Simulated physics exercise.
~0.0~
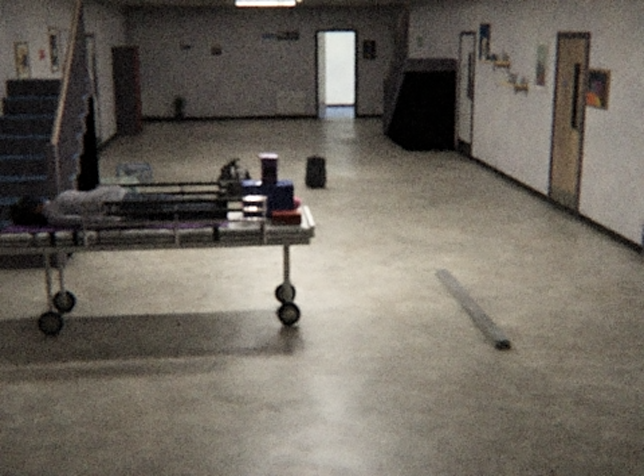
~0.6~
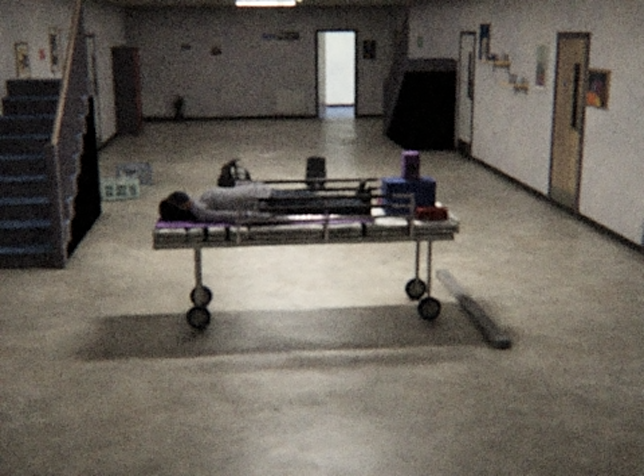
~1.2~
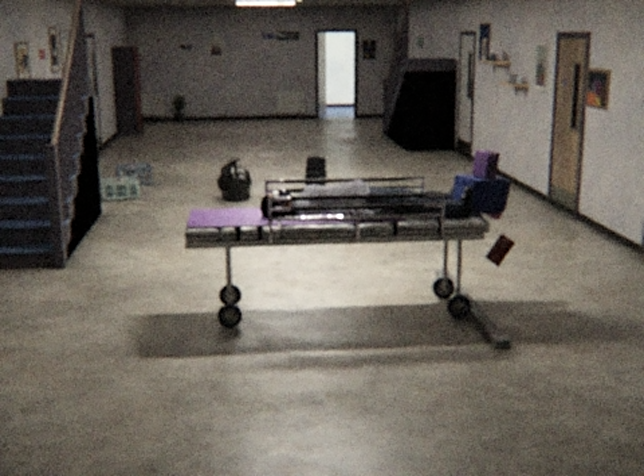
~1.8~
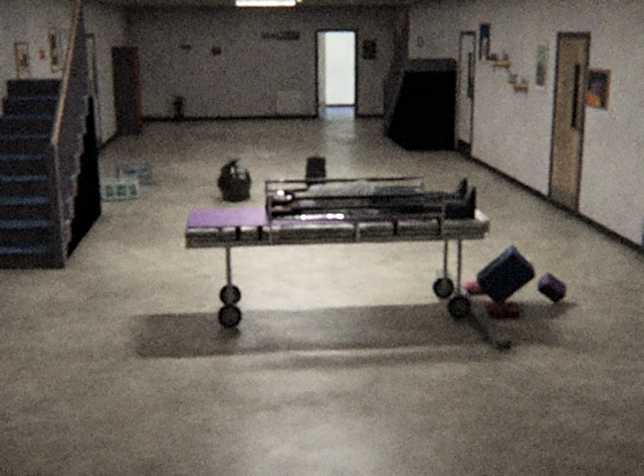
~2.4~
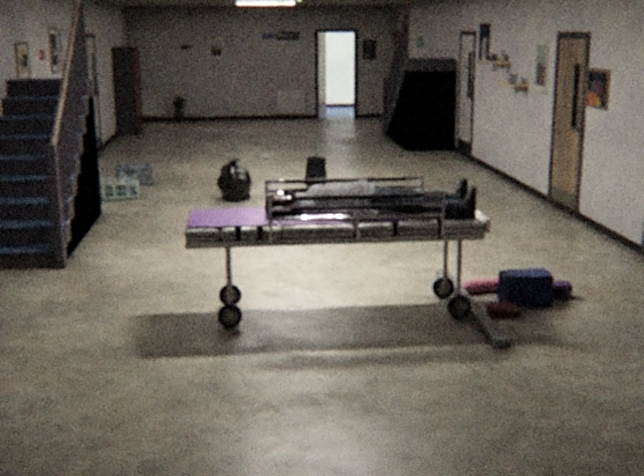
Trolley carrying a limp person rolling right, halting dead at a floor bar, the body sliding but staying aboard, loose items tumbling off.
